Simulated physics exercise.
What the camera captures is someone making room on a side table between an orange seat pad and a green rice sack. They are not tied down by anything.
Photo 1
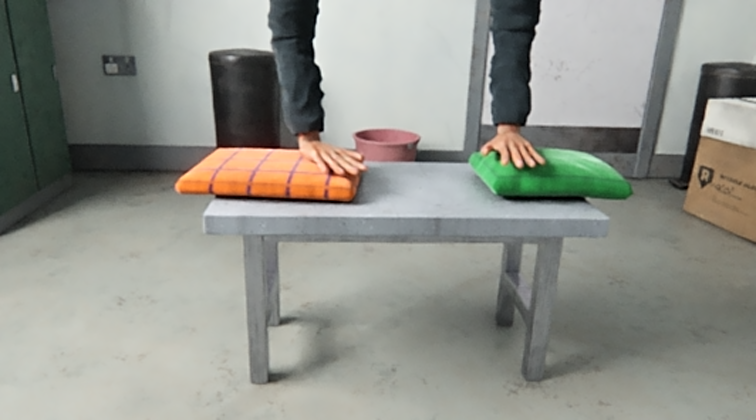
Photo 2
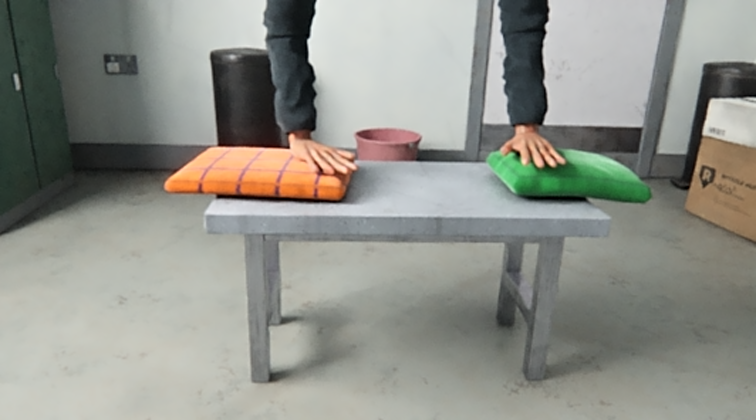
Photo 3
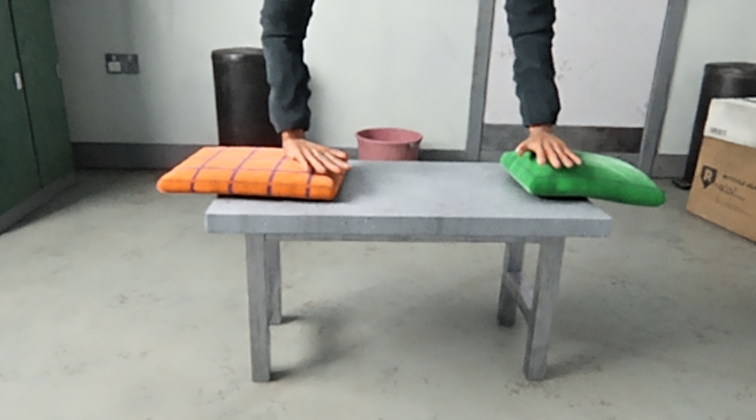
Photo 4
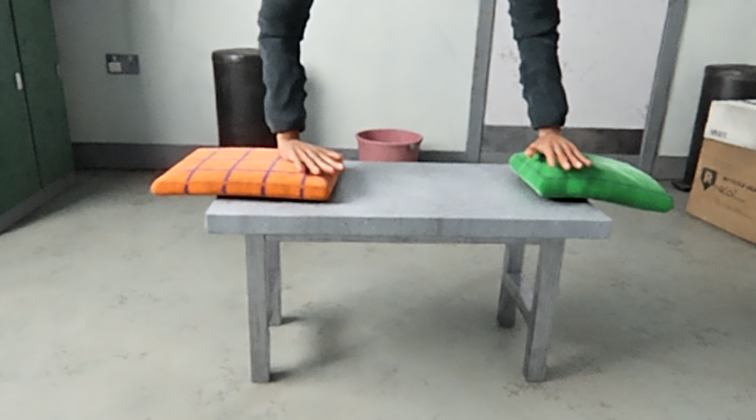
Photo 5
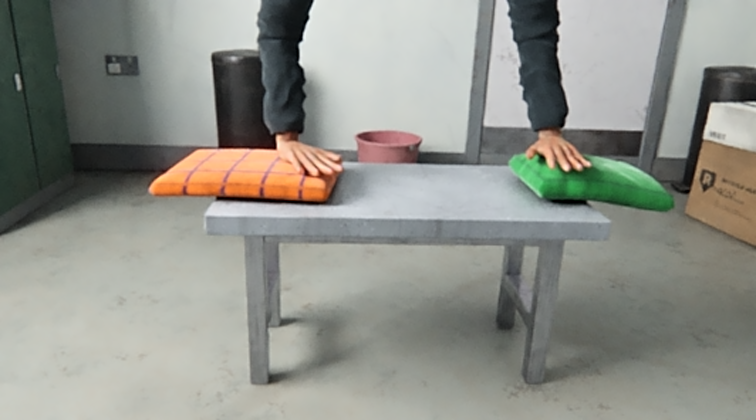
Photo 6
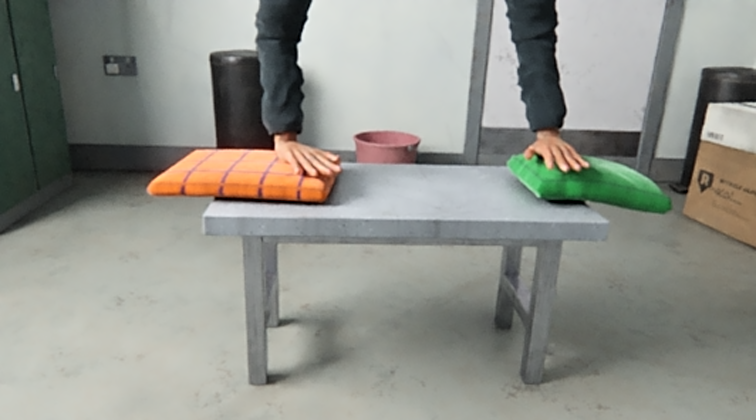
Two hands pressed on an orange striped cushion and a green one on a gray table, sliding them apart a short way until each stuck out past its end, then barely moved.
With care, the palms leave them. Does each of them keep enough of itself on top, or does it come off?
In the end the orange seat pad is still on it; the green rice sack is no longer on it.
Then, 0.28 s after the last picture, seat pad lying still; rice sack tipping outwards near (590, 197).
Then, 0.50 s after the last picture, seat pad lying still; rice sack on the floor near (589, 310).
Then, 0.72 s after the last picture, seat pad lying still; rice sack on the floor near (652, 323).
At rest, seat pad lying still; rice sack on the floor near (658, 338). The orange seat pad stays up there and the green rice sack tips over and falls.
